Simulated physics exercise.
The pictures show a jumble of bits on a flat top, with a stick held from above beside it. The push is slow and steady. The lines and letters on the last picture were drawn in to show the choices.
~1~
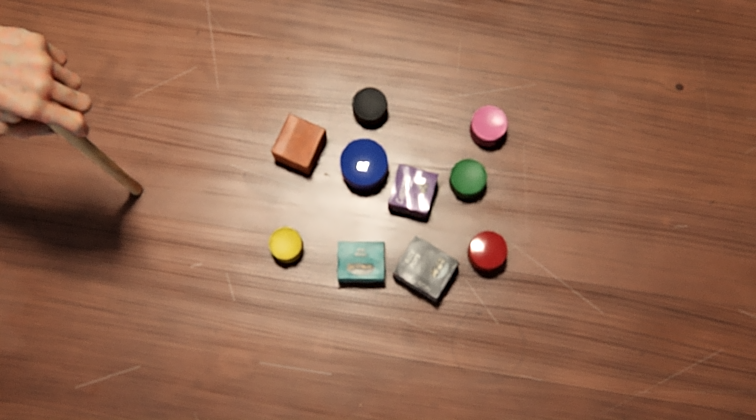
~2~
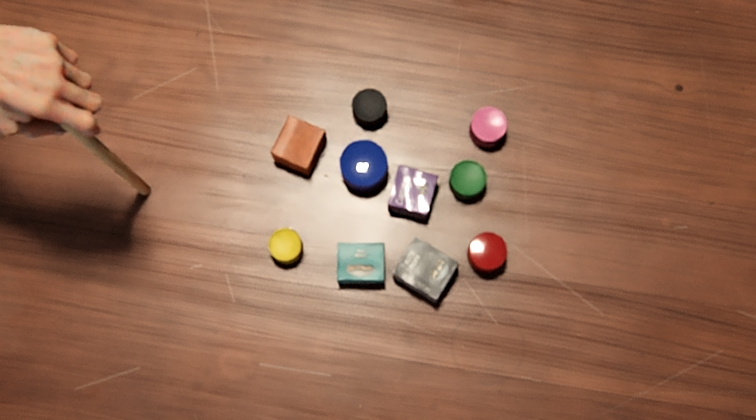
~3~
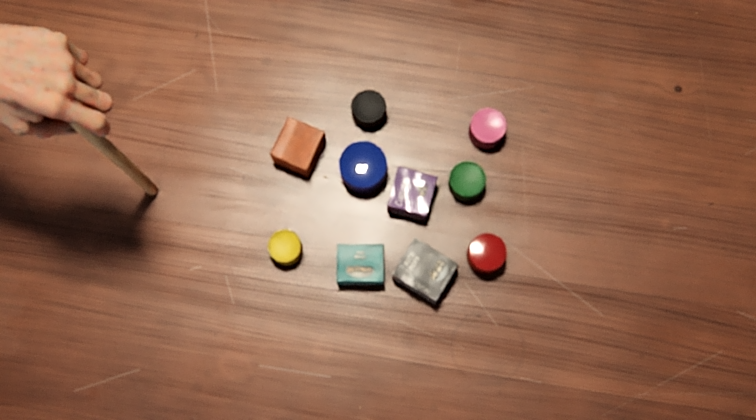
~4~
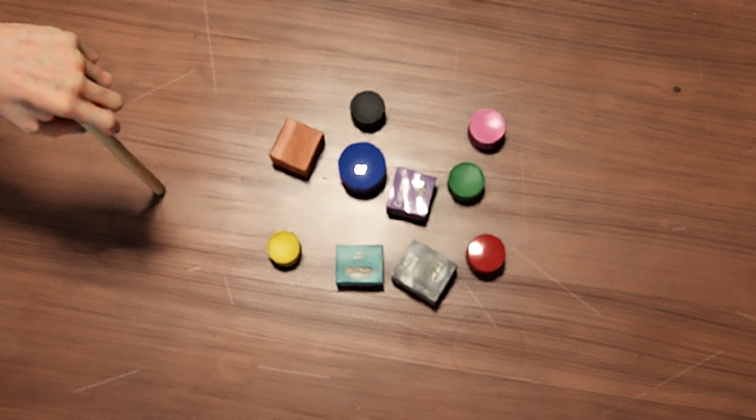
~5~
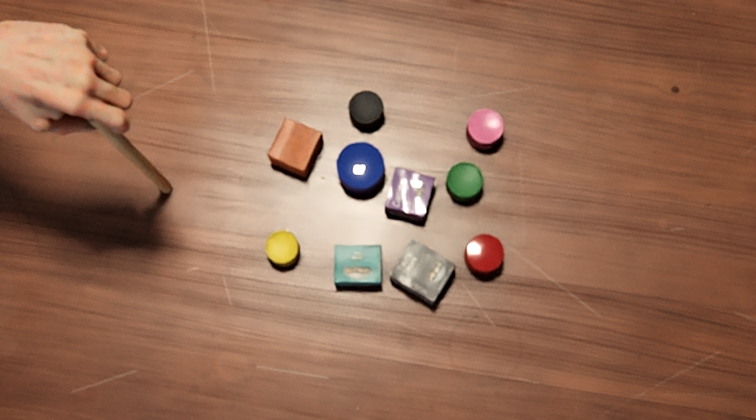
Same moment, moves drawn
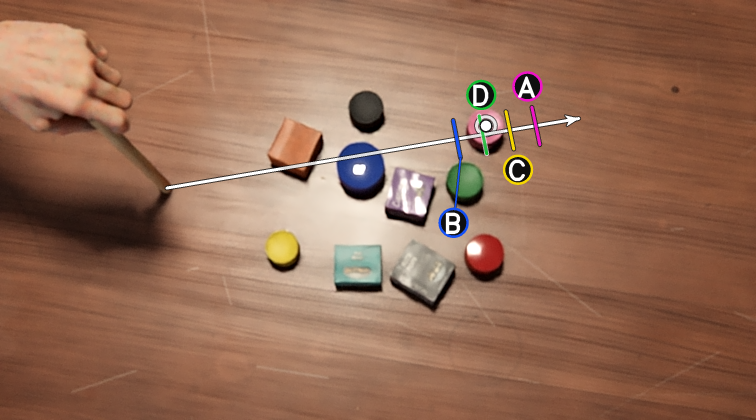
A hand holding a stick moves slowly right toward small colourful objects that stay still.
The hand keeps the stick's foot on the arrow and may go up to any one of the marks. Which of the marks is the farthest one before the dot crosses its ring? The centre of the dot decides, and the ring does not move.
B is the last safe stop.
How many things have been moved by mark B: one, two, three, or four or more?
In all, three.
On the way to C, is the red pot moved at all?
By then, no.
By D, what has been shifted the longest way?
It is the blue pot.
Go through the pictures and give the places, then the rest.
Turquoise packet (361, 262); yellow tub (287, 246); black jar (370, 107), in the first frame.
Black jar (370, 108); green tub (468, 181), in the second frame.
Red pot (486, 254); blue pot (363, 168), in the third frame.
Orange block (297, 148); purple packet (411, 195), in the fourth frame.
Pink jar (485, 130); grey packet (423, 272); turquoise packet (358, 266), in the fifth frame.
On the marked copy, A at (536, 126); B at (457, 139); C at (510, 130); D at (483, 135); the arrow from (167, 188) to (578, 119); the white dot at (486, 126).
With B. Early on, foot of the stick (271, 171).
Further on, foot of the stick (375, 153); blue pot (394, 171); orange block (313, 130).
At the end, foot of the stick (456, 140); blue pot (411, 173); purple packet (434, 213); the dot is still in its ring.
As for the rest, A shifts the dotted thing to (556, 108); C shifts the dotted thing to (532, 118); D shifts the dotted thing to (507, 125).
